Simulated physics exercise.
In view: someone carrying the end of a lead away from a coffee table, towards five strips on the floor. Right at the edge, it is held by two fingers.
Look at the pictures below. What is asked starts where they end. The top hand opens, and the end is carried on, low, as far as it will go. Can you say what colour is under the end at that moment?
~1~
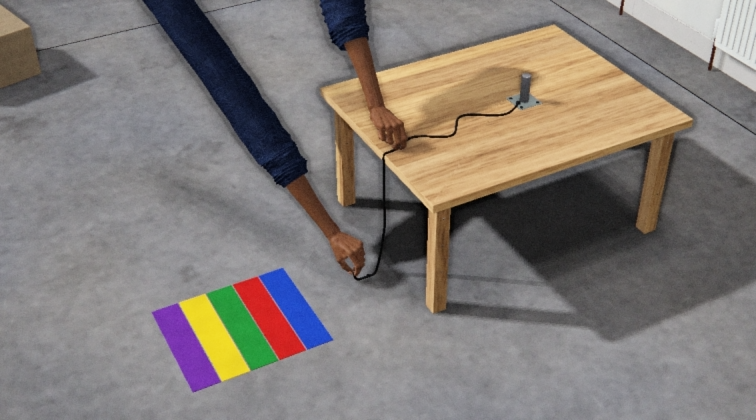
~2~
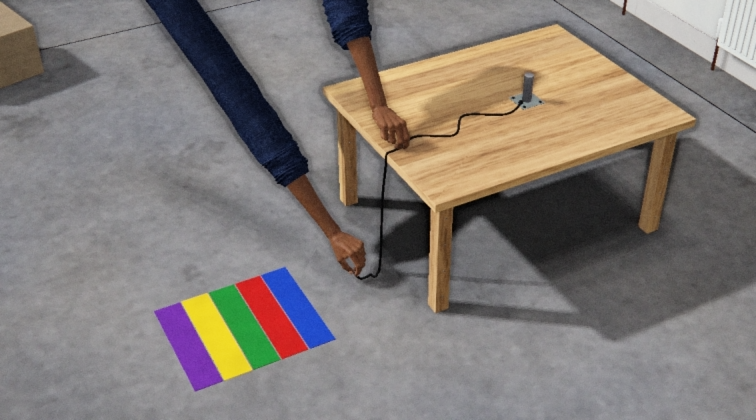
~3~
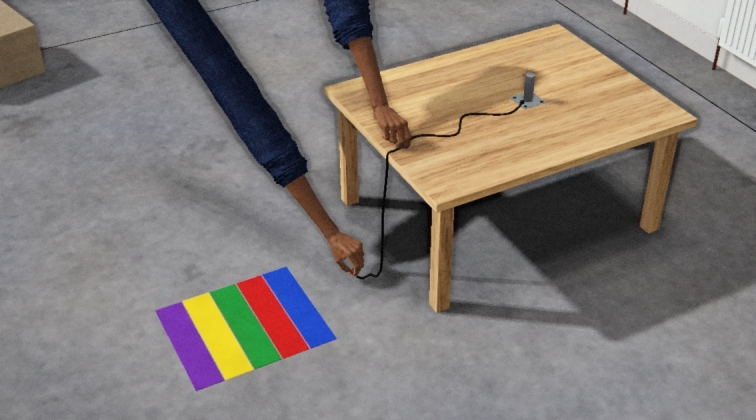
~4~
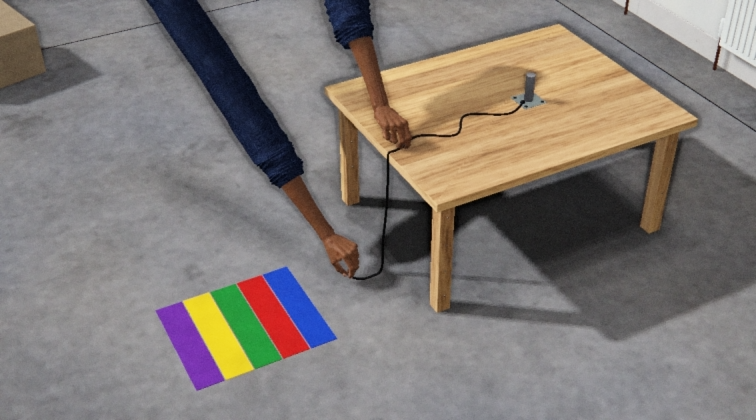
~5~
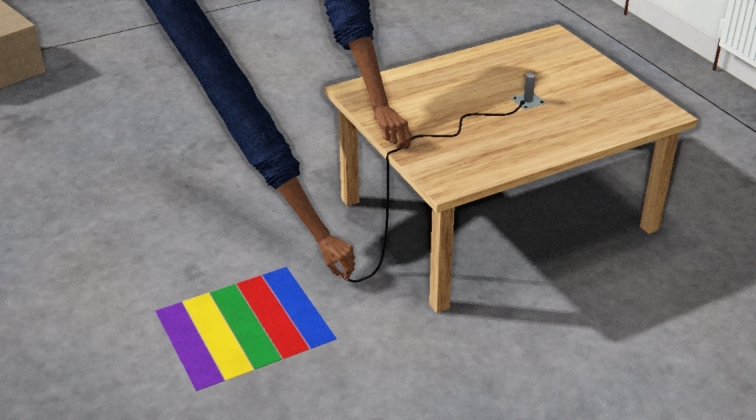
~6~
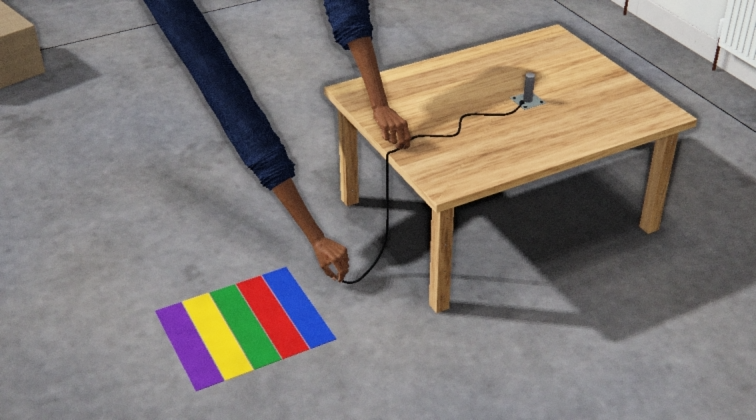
Yes, it is green.
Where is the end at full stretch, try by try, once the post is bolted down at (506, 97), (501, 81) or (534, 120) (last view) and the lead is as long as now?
Around (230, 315), (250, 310) and (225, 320).
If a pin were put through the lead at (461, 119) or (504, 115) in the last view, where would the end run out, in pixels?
Taking the tries in turn, you get (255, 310) and then (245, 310).
Soon after, end near (283, 298); over blue.
After that, end near (257, 307); over red.
At the stop, end near (242, 312); over green. The end stops over the green strip.
